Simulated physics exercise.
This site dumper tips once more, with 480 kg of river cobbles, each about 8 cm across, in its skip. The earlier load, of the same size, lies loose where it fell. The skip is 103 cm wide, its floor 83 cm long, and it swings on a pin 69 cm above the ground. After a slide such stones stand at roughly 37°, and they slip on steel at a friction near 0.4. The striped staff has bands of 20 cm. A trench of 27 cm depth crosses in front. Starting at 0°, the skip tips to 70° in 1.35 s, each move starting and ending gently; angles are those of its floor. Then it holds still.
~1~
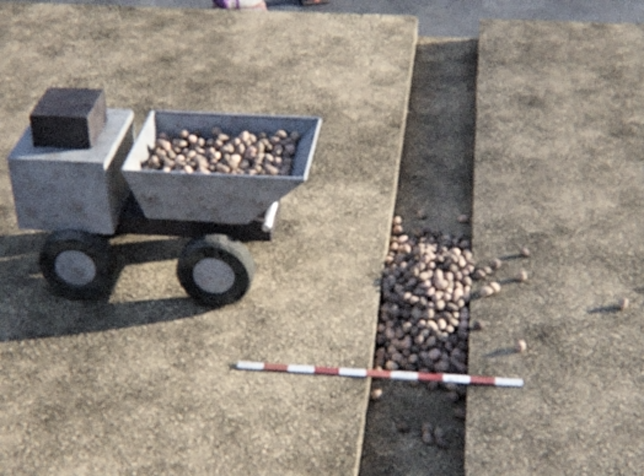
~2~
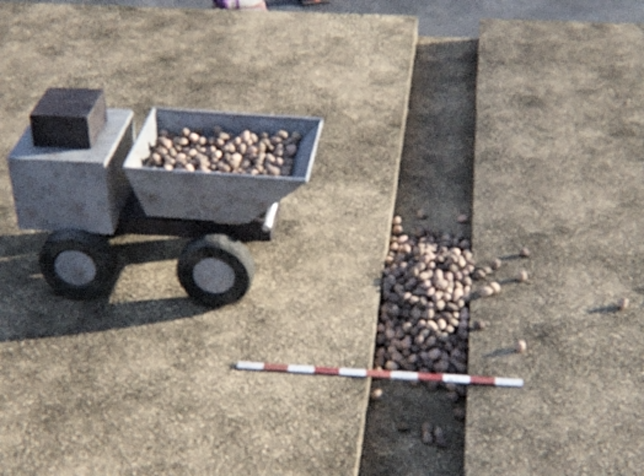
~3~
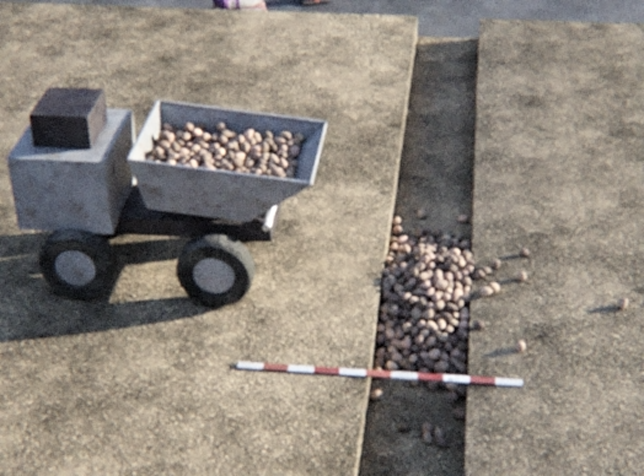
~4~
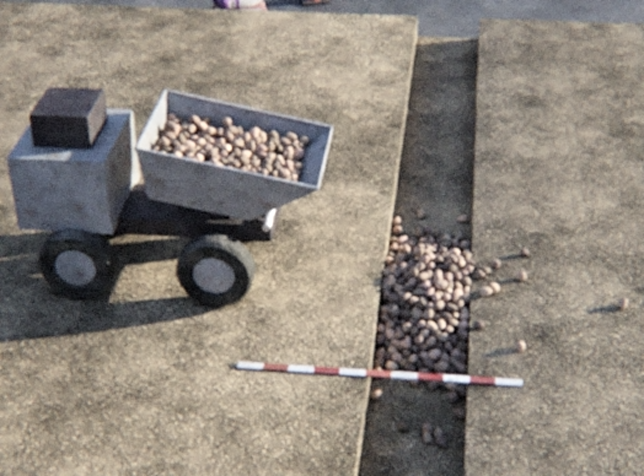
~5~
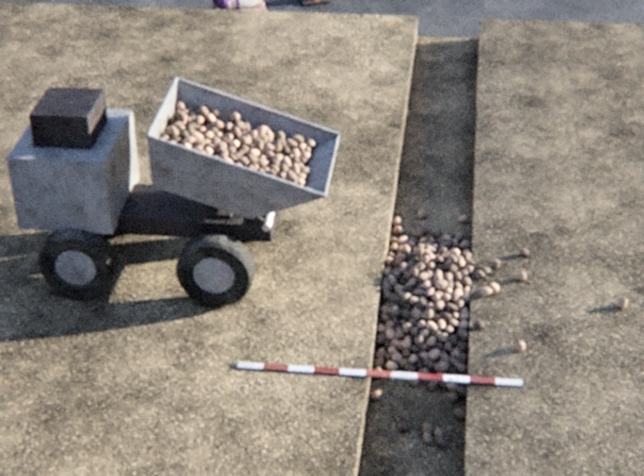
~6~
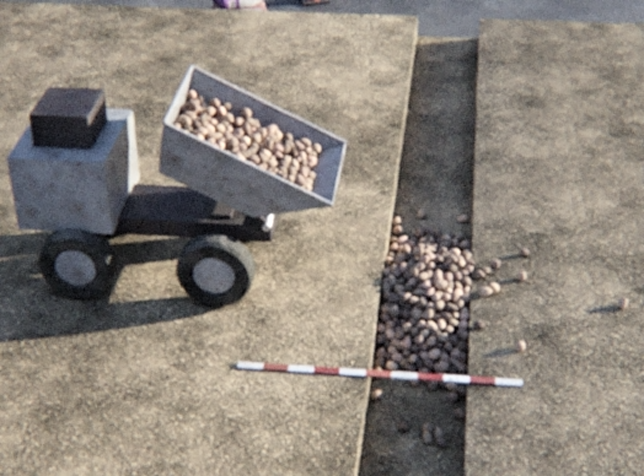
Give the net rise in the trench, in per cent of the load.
Roughly 81 per cent of a load more.
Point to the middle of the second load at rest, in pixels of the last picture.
Around (405, 278).
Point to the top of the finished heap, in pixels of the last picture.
Near (399, 256).
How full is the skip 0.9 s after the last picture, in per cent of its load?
About 75 per cent.
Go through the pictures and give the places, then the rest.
In the first frame, the skip is at 0°, its lip at (305, 180); the top of the load is at (245, 147). The earlier load is highest near (434, 271), 8 cm above ground level, 98 % in the trench, 2 % past the trench.
In the second frame, the skip is at 1°, its lip at (307, 181); the top of the load is at (240, 145).
In the third frame, the skip is at 5°, its lip at (311, 184); the top of the load is at (216, 137).
In the fourth frame, the skip is at 11°, its lip at (318, 189); the top of the load is at (174, 128).
The fifth frame shows lip at (325, 196), floor tilted 19°, highest stones at (183, 118).
The sixth frame shows lip at (332, 205), floor tilted 27°, highest stones at (194, 107).
Then, 0.4 s after the last picture the floor is at 59°; in per cent of one load, 100 in the skip, 98 in the trench, 2 past the trench; the foremost stones are at (518, 286).
Then, 0.9 s after the last picture the floor is at 70°; in per cent of one load, 75 in the skip, 13 short of the trench, 110 in the trench, 2 past the trench; the foremost stones are at (518, 286).
Then, 1.2 s after the last picture the floor is at 70°; in per cent of one load, 28 in the skip, 13 short of the trench, 158 in the trench, 2 past the trench; the foremost stones are at (518, 286).
Then, 3.8 s after the last picture the floor is at 70°; in per cent of one load, 0 in the skip, 16 short of the trench, 179 in the trench, 5 past the trench; the foremost stones are at (576, 277). Net gain in the trench, 81.
